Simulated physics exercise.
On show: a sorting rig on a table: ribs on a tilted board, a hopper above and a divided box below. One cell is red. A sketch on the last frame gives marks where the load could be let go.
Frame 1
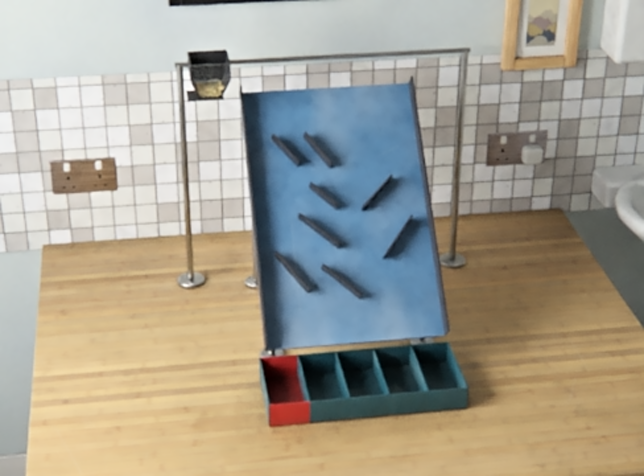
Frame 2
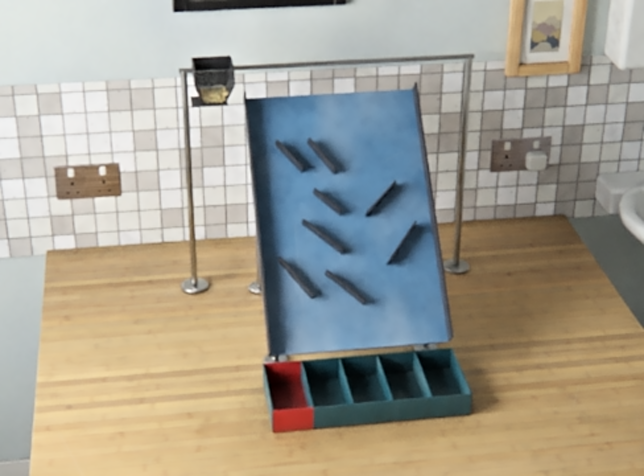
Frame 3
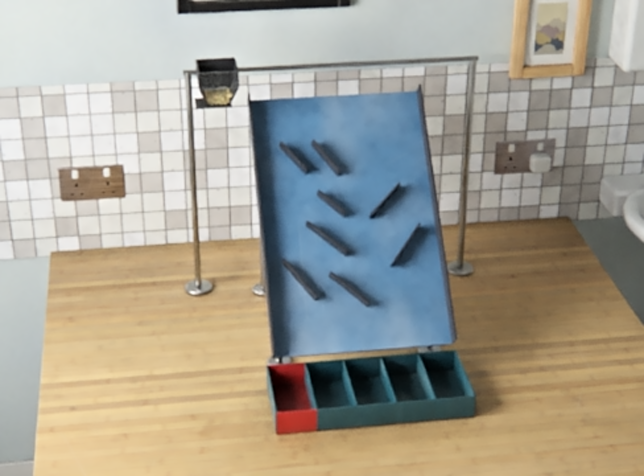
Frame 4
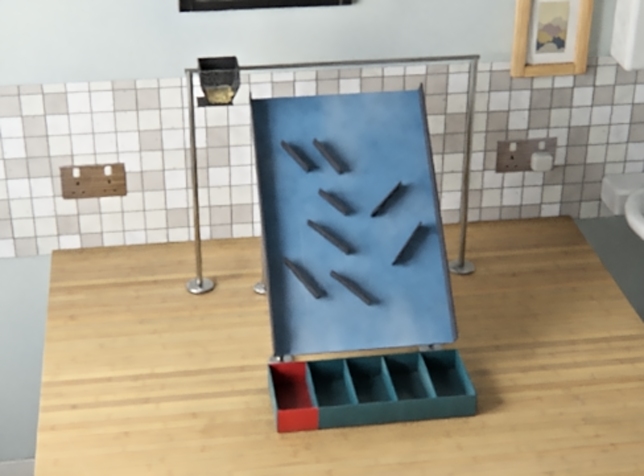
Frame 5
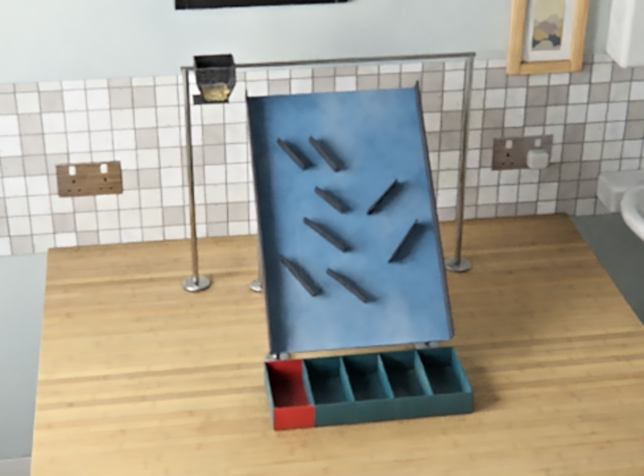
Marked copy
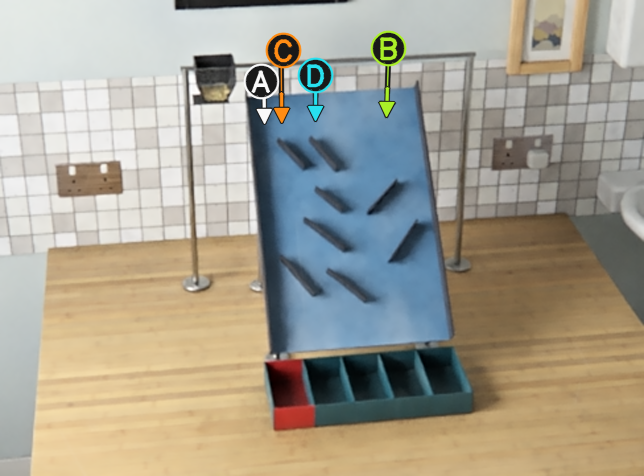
The video shows a tilted blue board with dark ribs on a wooden table, a small hopper at upper left and a divided green box with a red leftmost cell below; the view shifts slightly while the objects stay still.
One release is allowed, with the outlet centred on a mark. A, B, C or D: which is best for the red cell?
A is best.
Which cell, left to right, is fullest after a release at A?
The first.
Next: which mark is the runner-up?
Here it is mark C.
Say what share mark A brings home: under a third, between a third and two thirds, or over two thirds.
It is between a third and two thirds.
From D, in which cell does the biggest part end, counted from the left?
It is the fourth one.
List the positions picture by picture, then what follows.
Hopper near (210, 90), soya beans, door shut, in the first picture.
Ribs (277, 140) to (303, 168), (309, 138) to (336, 169), (314, 188) to (342, 211), in the second picture.
Ribs (371, 214) to (400, 183), (307, 221) to (348, 252), (393, 263) to (420, 223), in the third picture.
Ribs (285, 257) to (318, 295), (332, 270) to (371, 301), in the fourth picture.
Red cell near (294, 416), number 1 of 5 from the left, in the fifth picture.
On the marked copy, mark A meets the board at (264, 118); mark B meets the board at (386, 111); mark C meets the board at (281, 117); mark D meets the board at (315, 115).
Choosing A, close to half in the red cell, close to a third in other cells, a small share outside the box.
Choosing B, none at all in the red cell, all but a few in other cells.
Choosing C, close to a quarter in the red cell, close to two thirds in other cells, a small share outside the box.
Choosing D, none at all in the red cell, all but a few in other cells.
